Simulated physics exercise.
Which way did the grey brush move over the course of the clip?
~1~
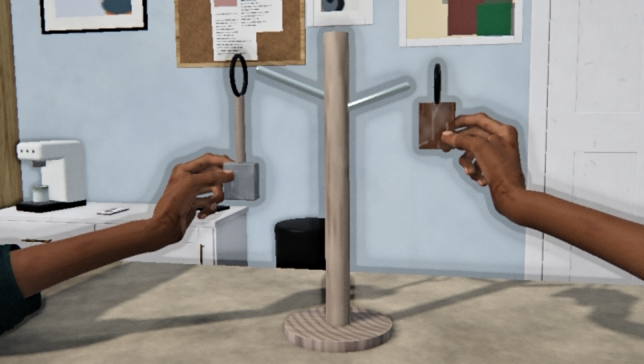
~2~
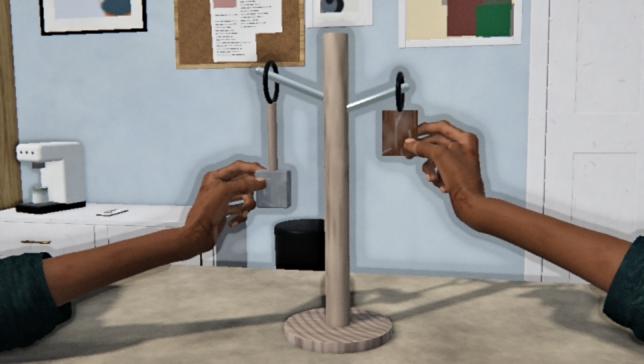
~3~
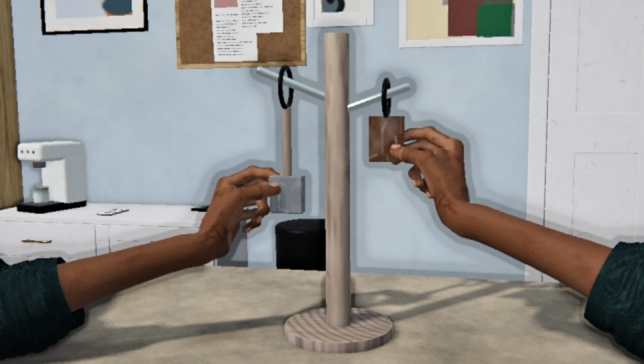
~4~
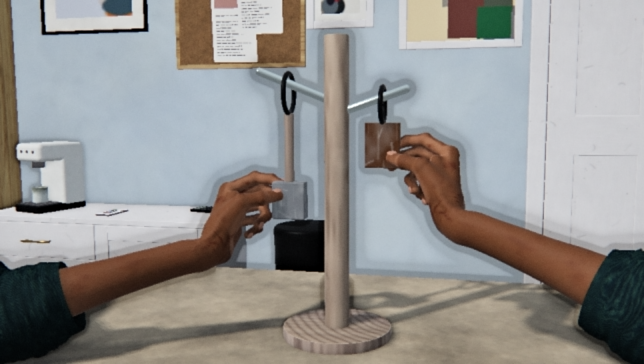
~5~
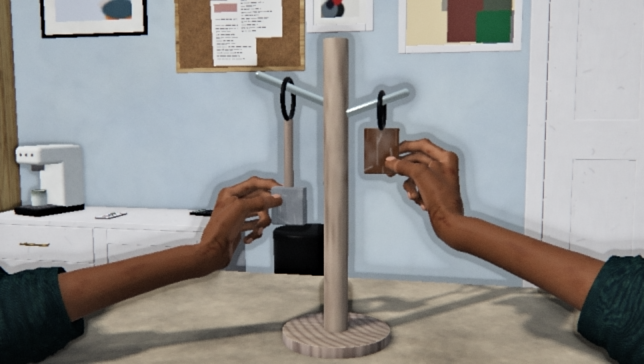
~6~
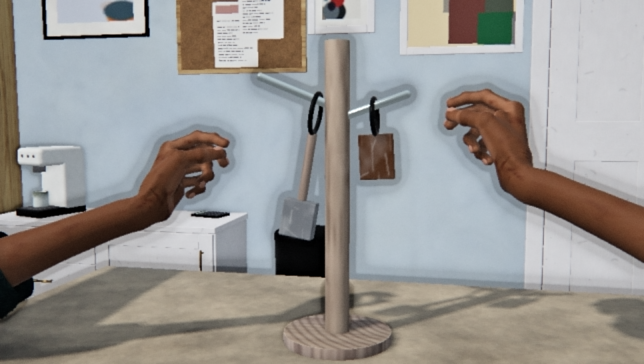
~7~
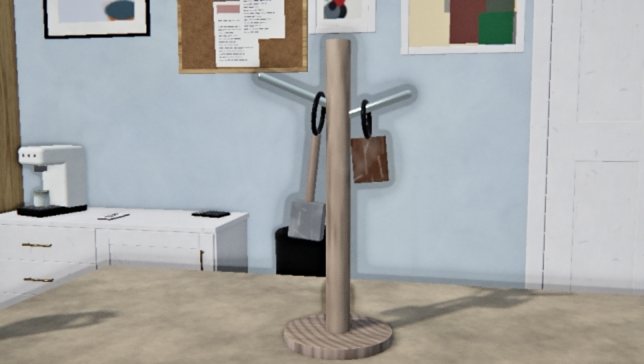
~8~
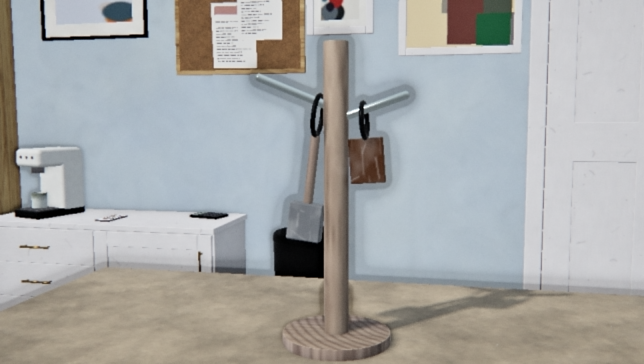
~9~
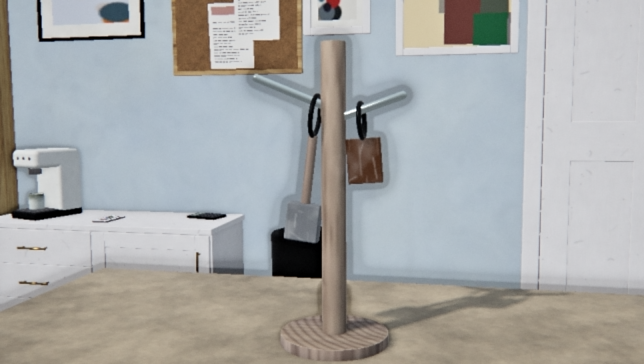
The grey brush moved to the right, toward the upright post of the stand.
